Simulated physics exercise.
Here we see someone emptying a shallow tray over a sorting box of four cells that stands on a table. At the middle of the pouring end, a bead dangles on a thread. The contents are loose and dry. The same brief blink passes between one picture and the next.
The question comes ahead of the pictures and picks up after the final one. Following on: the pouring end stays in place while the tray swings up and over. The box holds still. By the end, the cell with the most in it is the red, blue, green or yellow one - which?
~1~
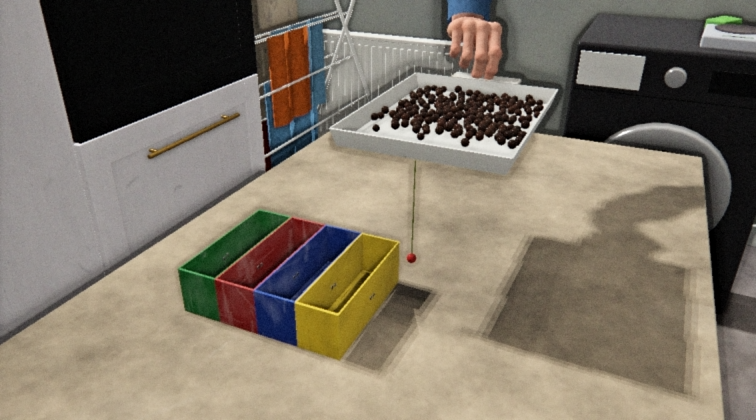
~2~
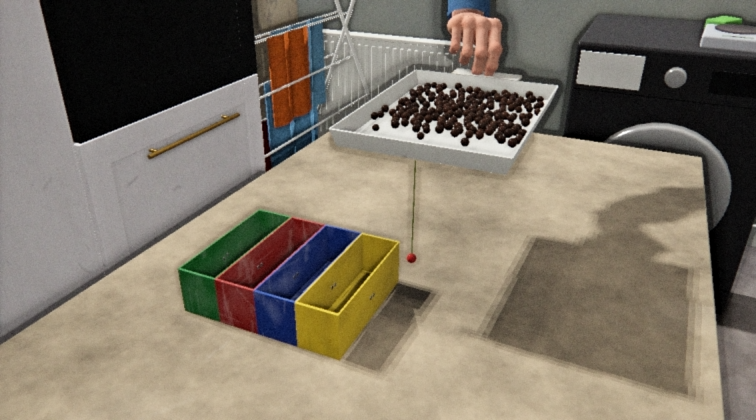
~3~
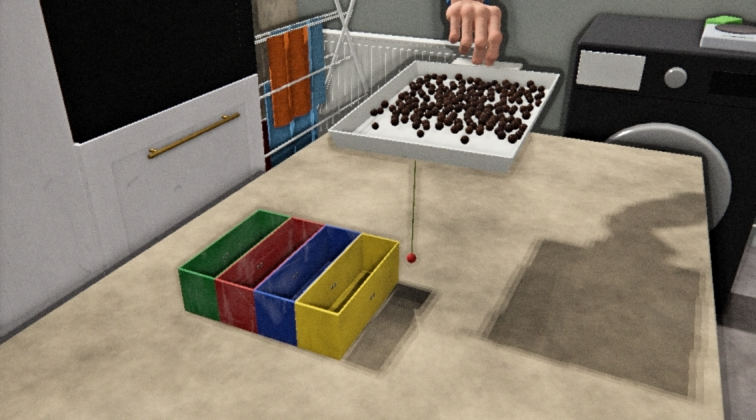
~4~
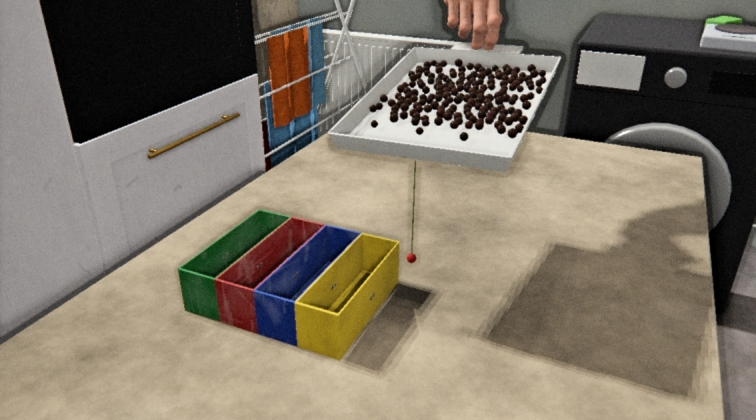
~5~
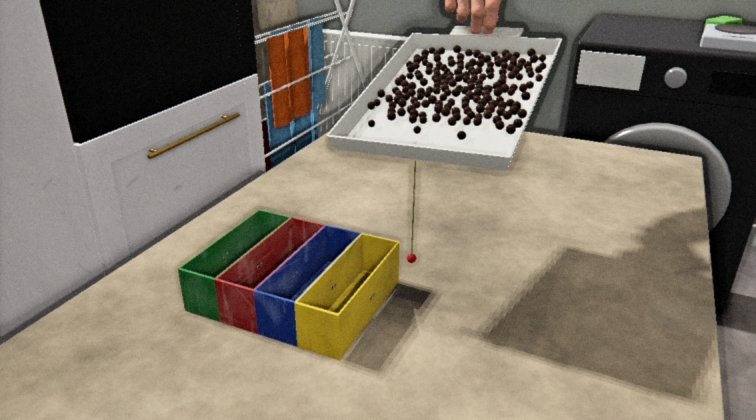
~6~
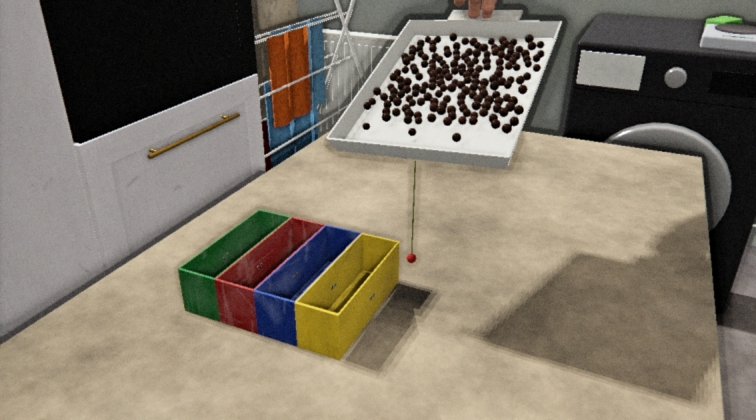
The yellow one.
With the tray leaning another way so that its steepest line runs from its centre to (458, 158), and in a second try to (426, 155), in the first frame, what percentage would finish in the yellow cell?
Shares: 0 %, then 20 %.
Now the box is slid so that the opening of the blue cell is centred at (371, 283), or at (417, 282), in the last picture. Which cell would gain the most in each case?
The answer is the red cell for the first try and green for the second.
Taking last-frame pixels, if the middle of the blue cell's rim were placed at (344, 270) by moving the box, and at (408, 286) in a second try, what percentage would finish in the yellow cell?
First placement: 20 per cent; second placement: 0 per cent.
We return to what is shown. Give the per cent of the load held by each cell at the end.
Per cell: Green at 0 %, red at 0 %, blue at 30 %, yellow at 40 %.
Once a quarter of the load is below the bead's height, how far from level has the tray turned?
The angle is around 70°.
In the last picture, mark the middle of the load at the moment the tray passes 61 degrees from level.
(376, 152).
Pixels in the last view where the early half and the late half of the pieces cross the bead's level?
I'd place the first part at (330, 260) and the rest at (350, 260).
Just after the last frame, tray tipped steeply; roughly two thirds on the tray; just a few in the yellow cell; just a few in the blue cell; roughly a quarter falling or outside the box.
A moment on, tray tipped right over; about a tenth on the tray; roughly a third in the yellow cell; roughly a quarter in the blue cell; just a few in the red cell; roughly a third falling or outside the box.
Further on, tray tipped past a quarter turn; roughly a third in the yellow cell; roughly a quarter in the blue cell; just a few in the red cell; roughly a third falling or outside the box.
When it is over, tray tipped past a quarter turn; roughly a third in the yellow cell; roughly a quarter in the blue cell; just a few in the red cell; not one in the green cell; roughly a third outside the box.
